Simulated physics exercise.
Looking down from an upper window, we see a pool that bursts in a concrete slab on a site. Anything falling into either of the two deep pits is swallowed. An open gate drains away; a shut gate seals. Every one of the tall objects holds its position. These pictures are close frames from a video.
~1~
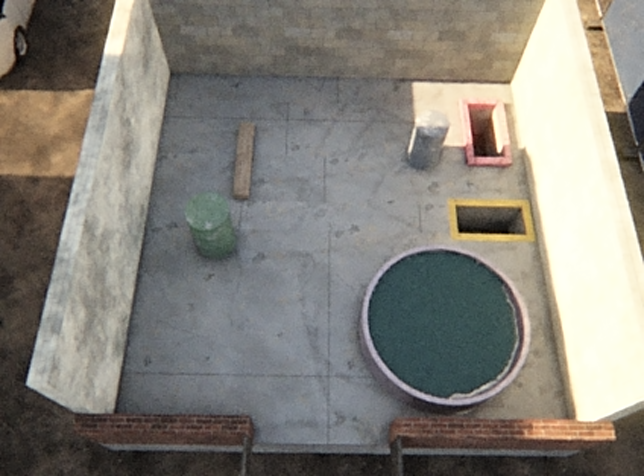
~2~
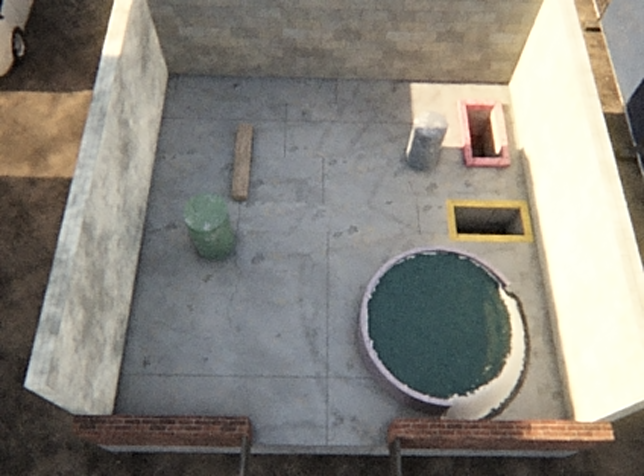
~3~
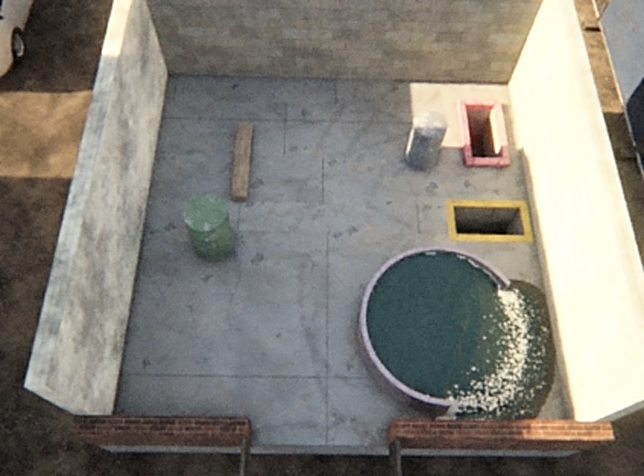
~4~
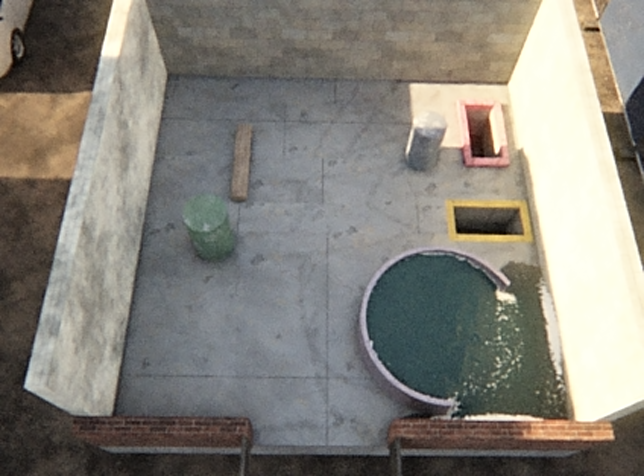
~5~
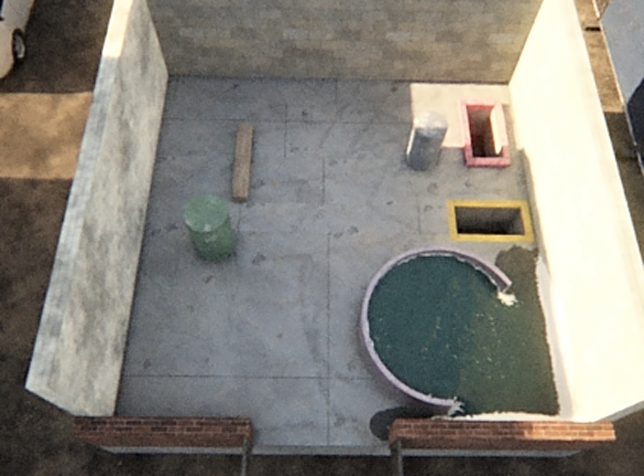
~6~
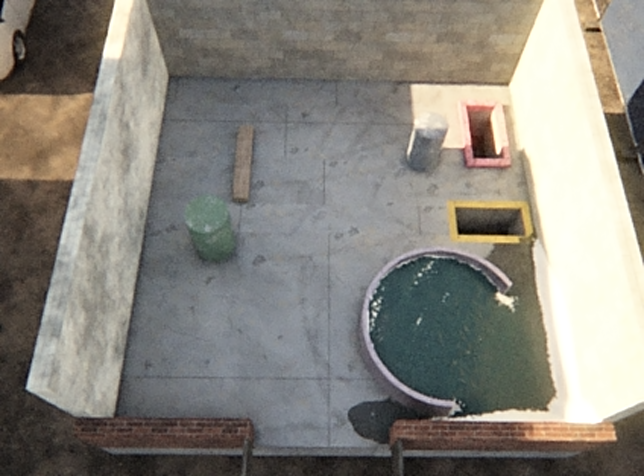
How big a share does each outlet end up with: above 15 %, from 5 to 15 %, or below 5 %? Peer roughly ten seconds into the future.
At the end, the gate lands in the bottom band - below five per cent; the pink pit lands in the bottom band - below five per cent; the yellow pit lands in the top band - past fifteen per cent.
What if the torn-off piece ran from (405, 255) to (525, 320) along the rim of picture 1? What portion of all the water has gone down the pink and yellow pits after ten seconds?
Pink 2 %, yellow 60 %.
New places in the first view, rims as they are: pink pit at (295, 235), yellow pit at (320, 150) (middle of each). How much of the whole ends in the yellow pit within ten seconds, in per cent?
So the yellow pit ends up with 10 in a hundred.
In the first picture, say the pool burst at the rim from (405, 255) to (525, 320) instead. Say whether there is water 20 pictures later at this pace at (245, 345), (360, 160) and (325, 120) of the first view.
Result, in sequence: Untouched by the flood; inundated; inundated.
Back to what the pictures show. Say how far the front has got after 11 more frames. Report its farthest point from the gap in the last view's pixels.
The front should reach about (514, 110).
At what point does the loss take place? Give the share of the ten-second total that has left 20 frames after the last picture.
Approximately 45 %.
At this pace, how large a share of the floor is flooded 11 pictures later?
That's roughly 20 per cent.
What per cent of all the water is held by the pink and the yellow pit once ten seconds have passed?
First 0 %, then 44 %.
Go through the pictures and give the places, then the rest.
In the first frame, still water in the round tank at (445, 322).
In the second frame, the front is at a hidden place, out from the gap at (508, 368).
In the third frame, water pours out at (507, 369) and has run to (530, 289).
In the fourth frame, water pours out at (507, 370) and has run to (542, 275).
In the fifth frame, water pours out at (508, 370) and has run to (540, 255).
In the sixth frame, water pours out at (508, 371) and has run to (536, 233).
A moment on, water covers 15 % of the floor; the gate 0 %, the pink pit 0 %, the yellow pit 2 %.
Next, water covers 20 % of the floor; the gate 0 %, the pink pit 0 %, the yellow pit 7 %.
Then, water covers 25 % of the floor; the gate 1 %, the pink pit 0 %, the yellow pit 19 %.
Later, water covers 35 % of the floor; the gate 2 %, the pink pit 0 %, the yellow pit 30 %.
In the end, water covers 45 % of the floor; the gate 3 %, the pink pit 0 %, the yellow pit 44 %.
